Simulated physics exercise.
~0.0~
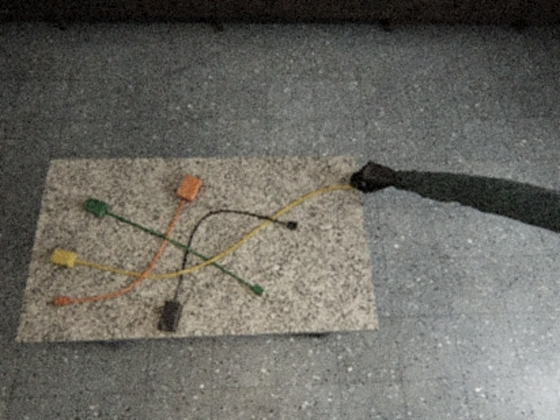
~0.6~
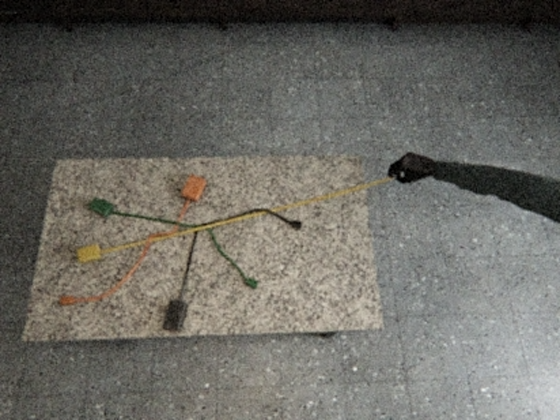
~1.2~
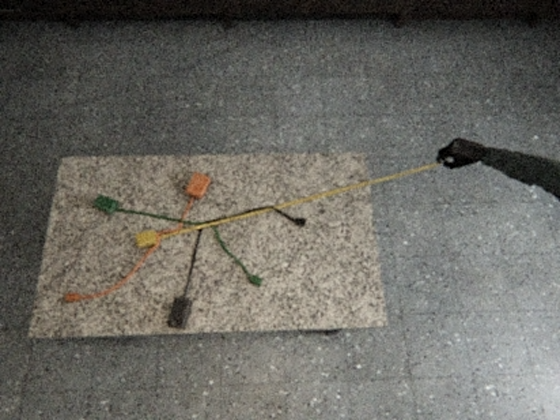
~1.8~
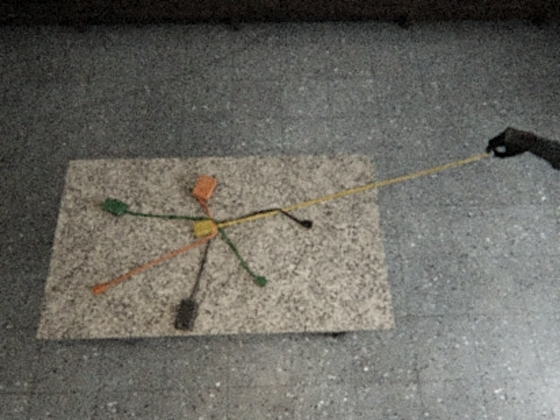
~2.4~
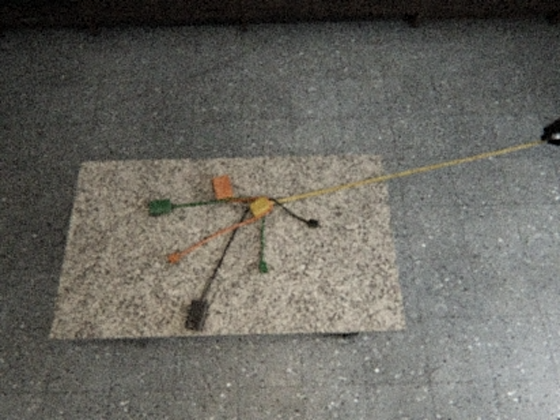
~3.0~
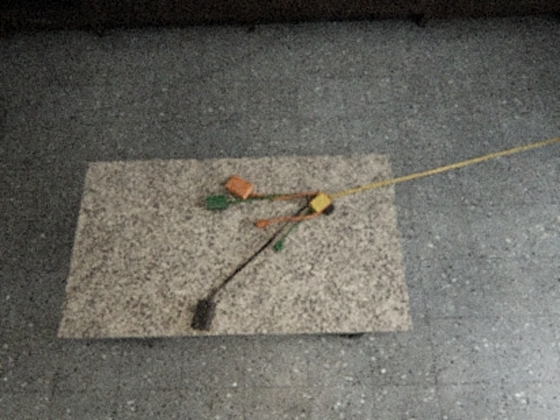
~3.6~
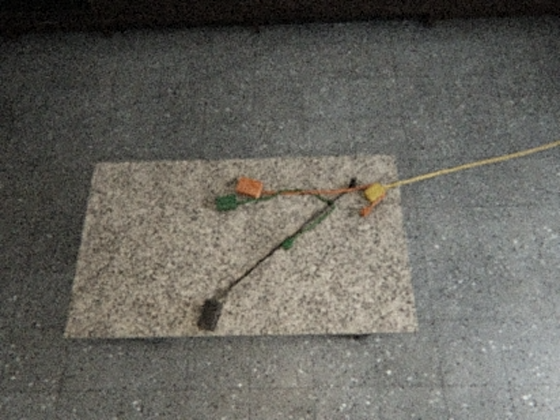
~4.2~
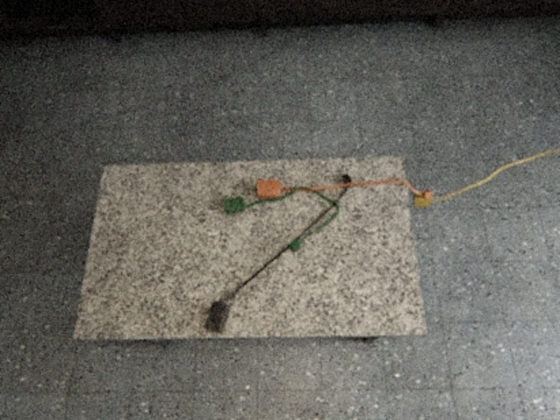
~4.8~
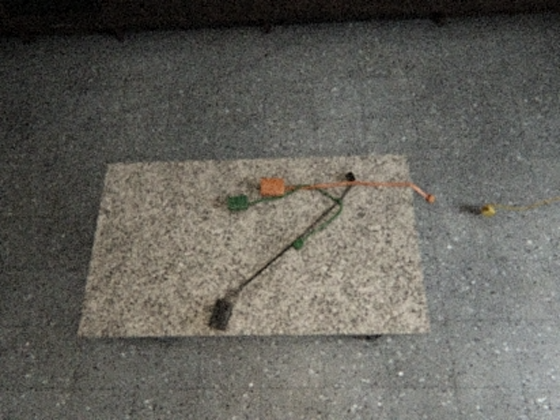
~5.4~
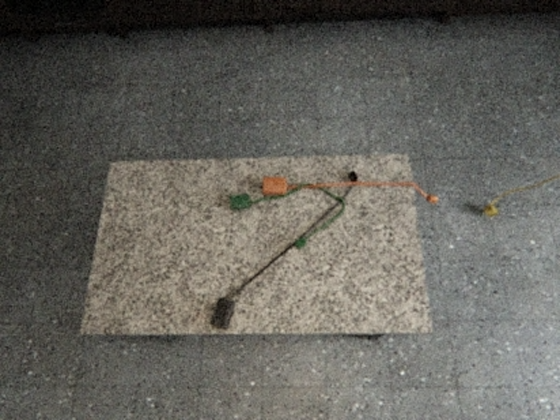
A gloved hand pulling the yellow cable rightward off a speckled tabletop, dragging the orange and green cables along, black plug remaining.
